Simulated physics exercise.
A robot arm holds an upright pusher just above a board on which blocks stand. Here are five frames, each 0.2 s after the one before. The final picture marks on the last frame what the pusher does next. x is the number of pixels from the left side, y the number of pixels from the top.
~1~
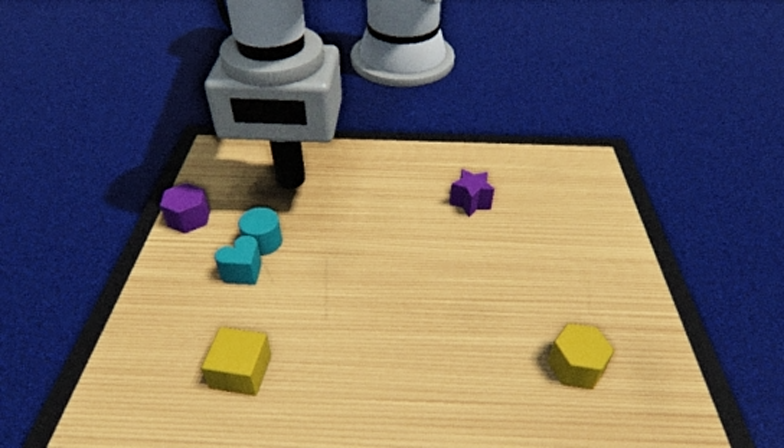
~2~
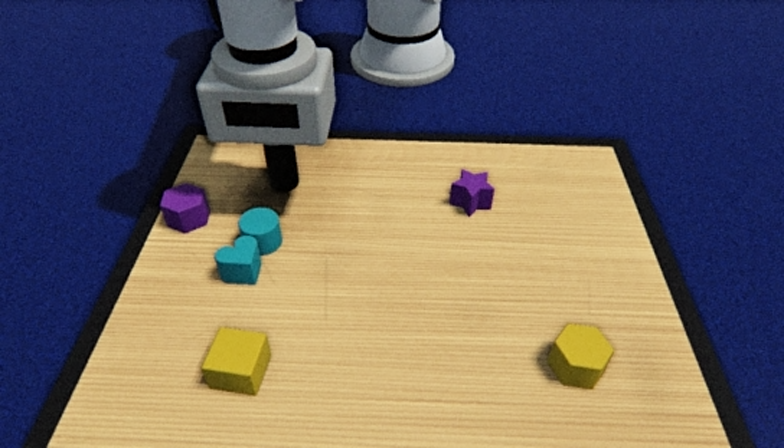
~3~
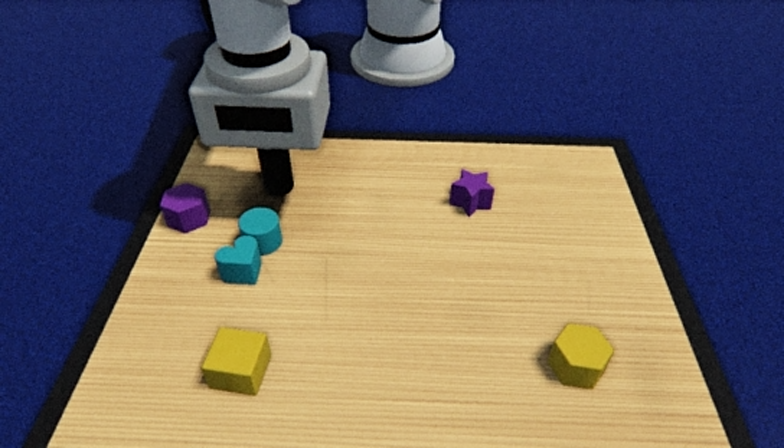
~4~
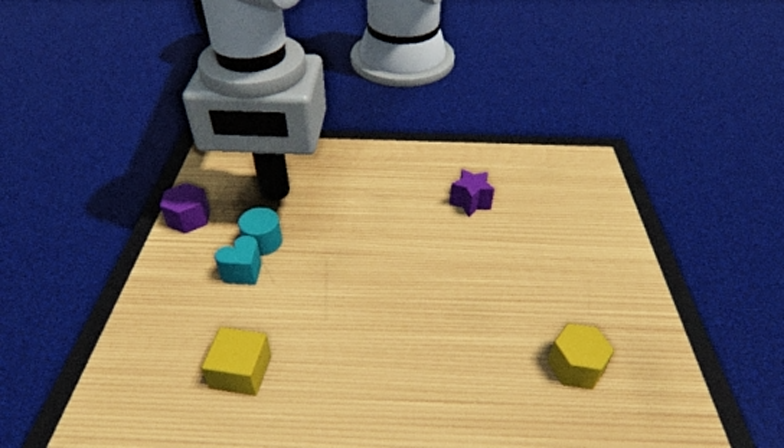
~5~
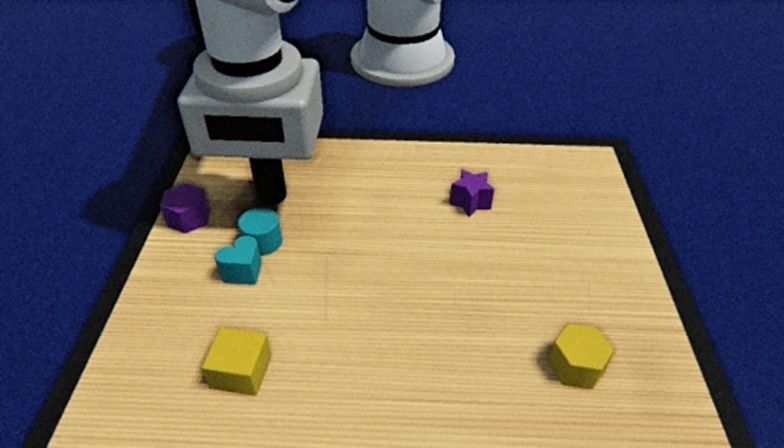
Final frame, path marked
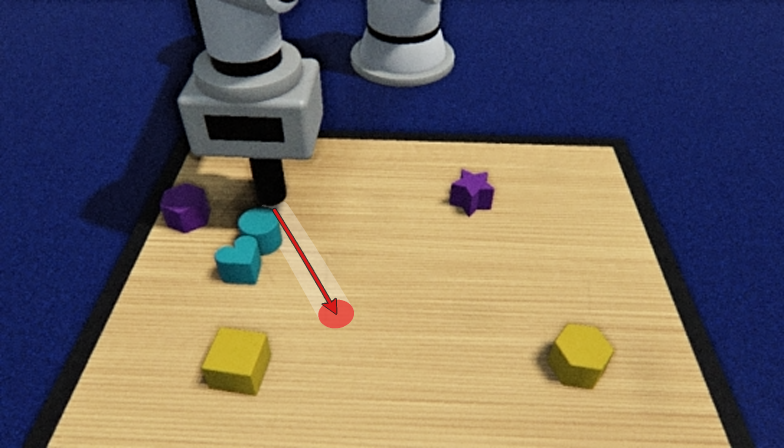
On a wooden board with purple, turquoise and yellow blocks, a robot arm moves its upright black pusher slightly left and toward the viewer, nearing the turquoise circle beside the turquoise heart, while all the blocks stay still.
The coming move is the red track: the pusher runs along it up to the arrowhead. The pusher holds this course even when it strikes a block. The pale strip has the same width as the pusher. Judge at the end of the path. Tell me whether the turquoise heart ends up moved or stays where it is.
From what I can tell, it won't keep its place.
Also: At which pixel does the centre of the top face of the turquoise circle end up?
At the end it should sit near (258, 236).
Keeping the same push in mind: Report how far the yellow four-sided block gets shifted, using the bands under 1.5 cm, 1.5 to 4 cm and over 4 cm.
Less than 1.5 cm.
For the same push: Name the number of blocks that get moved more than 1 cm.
2 blocks.
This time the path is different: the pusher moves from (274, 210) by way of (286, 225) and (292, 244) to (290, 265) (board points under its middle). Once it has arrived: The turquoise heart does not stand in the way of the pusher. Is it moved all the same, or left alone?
It moves.
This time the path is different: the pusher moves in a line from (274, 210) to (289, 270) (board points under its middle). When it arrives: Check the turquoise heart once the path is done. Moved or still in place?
If the pusher follows that path, the turquoise heart ends up shifted.
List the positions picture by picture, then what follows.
In the first frame, lower end of the pusher (291, 181), tops of blocks, yellow four-sided block (234, 350), turquoise heart (238, 250), turquoise circle (258, 220).
In the second frame, pusher (285, 184), blocks as before.
In the third frame, pusher (279, 188), blocks as before.
In the fourth frame, pusher (275, 193), blocks as before.
In the fifth frame, pusher (272, 197), yellow four-sided block (234, 350), turquoise heart (238, 250), turquoise circle (258, 220).
The drawn path runs straight from (274, 210) to (336, 314).
The first path, step by step. One third of the way, pusher (291, 228); turquoise heart (225, 260), turned 15° anticlockwise; turquoise circle (257, 235).
Two thirds of the way, pusher (312, 263); turquoise heart (224, 260), turned 15° anticlockwise; turquoise circle (258, 236).
At the end, pusher (335, 301); yellow four-sided block not moved; turquoise heart (224, 260), turned 15° anticlockwise; turquoise circle (258, 236).
